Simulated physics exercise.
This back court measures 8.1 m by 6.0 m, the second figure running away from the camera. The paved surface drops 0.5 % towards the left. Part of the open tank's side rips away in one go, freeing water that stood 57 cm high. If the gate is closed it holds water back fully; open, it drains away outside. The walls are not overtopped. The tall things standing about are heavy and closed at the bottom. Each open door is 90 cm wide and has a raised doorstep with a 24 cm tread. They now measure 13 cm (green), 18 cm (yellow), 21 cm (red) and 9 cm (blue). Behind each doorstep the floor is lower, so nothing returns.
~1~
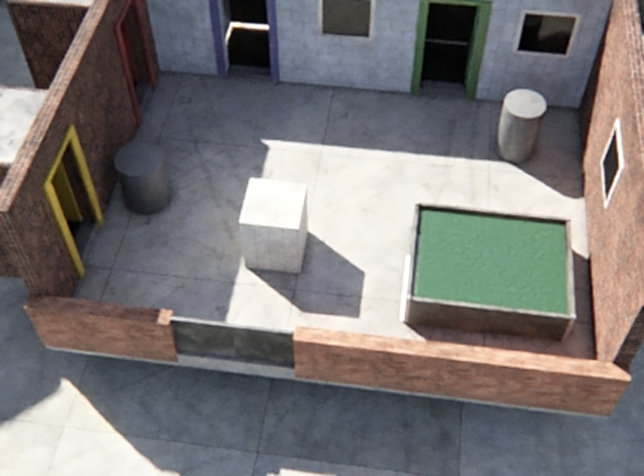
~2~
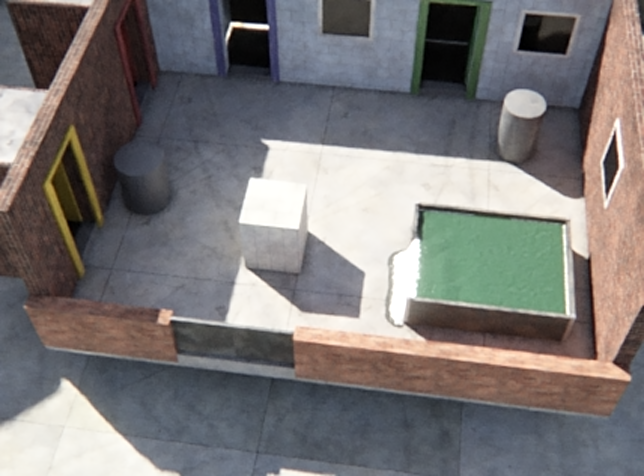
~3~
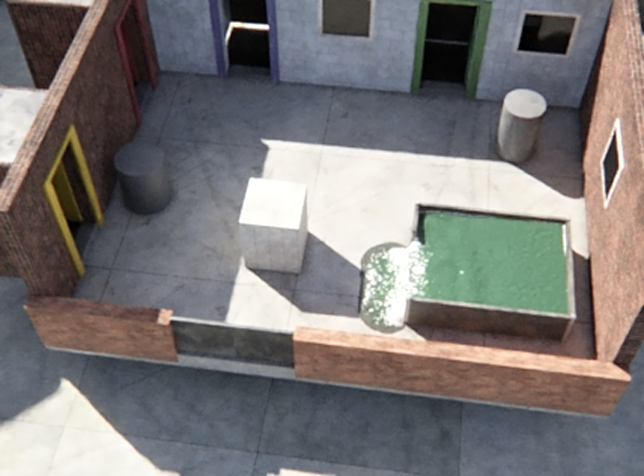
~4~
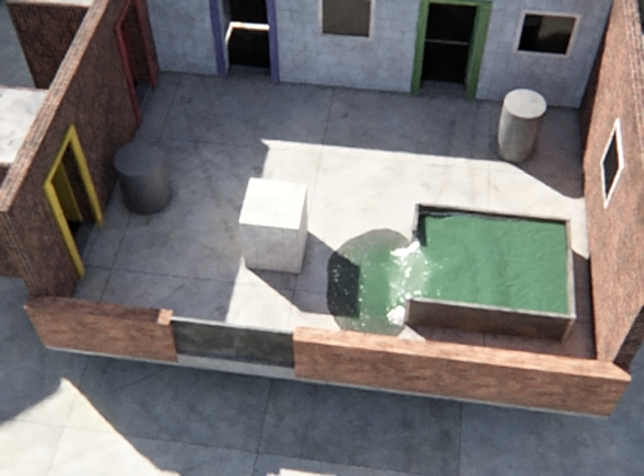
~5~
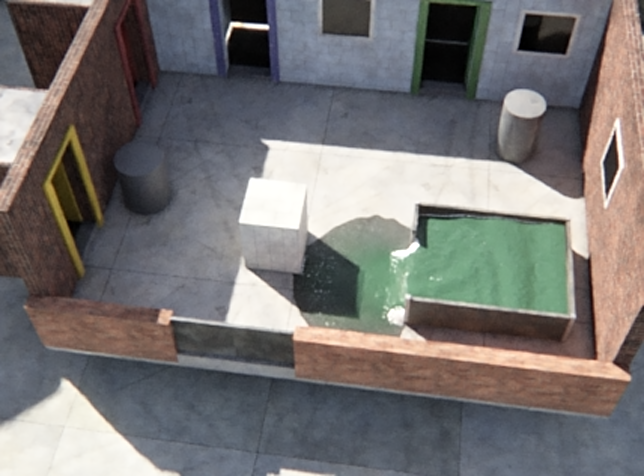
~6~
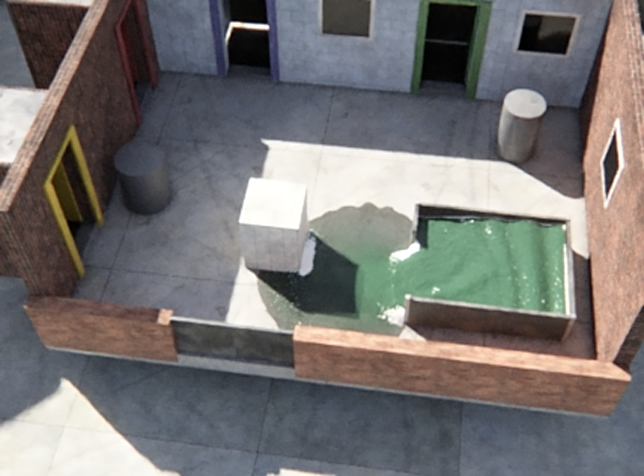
Green water bursting from the left side of an open tank in a walled courtyard, spreading across paving and reaching a pale block.
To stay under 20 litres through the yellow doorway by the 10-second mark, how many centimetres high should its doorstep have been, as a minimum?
Some 17 cm above the ground.
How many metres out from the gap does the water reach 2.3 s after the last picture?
Some 5.6 m out.
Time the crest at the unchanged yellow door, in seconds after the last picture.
Near 3.0 s.
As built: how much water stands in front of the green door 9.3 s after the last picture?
About 7.0 cm.
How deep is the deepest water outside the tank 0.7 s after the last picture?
Roughly 34 cm.
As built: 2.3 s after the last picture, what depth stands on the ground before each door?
In cm: Green 0, yellow 19, red 0, blue 0.
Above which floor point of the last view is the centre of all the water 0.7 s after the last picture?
Near (435, 284).
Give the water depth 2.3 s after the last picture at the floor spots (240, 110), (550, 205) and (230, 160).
In that order: 2, 0 and 1 cm.
Then, 0.7 s after the last picture water covers 20 % of the floor, deepest (34 cm) near (308, 268); it has not reached the yellow door.
Then, 2.3 s after the last picture water covers 45 % of the floor, deepest (36 cm) near (62, 326); 19 cm at the yellow door, 0 litres in over its 18 cm doorstep.
Then, 9.3 s after the last picture water covers 90 % of the floor, deepest (12 cm) near (90, 253); 11 cm at the yellow door, 16 litres in over its 18 cm doorstep.
At the yellow door as built, the water peaked near 22 cm, 3.1 s after the last picture.
Run again over the same 10 s with other heights there, 35 litres in over 15.5 cm, 5 litres over 21 cm. The limit of 20 litres is kept from about 17 cm up.
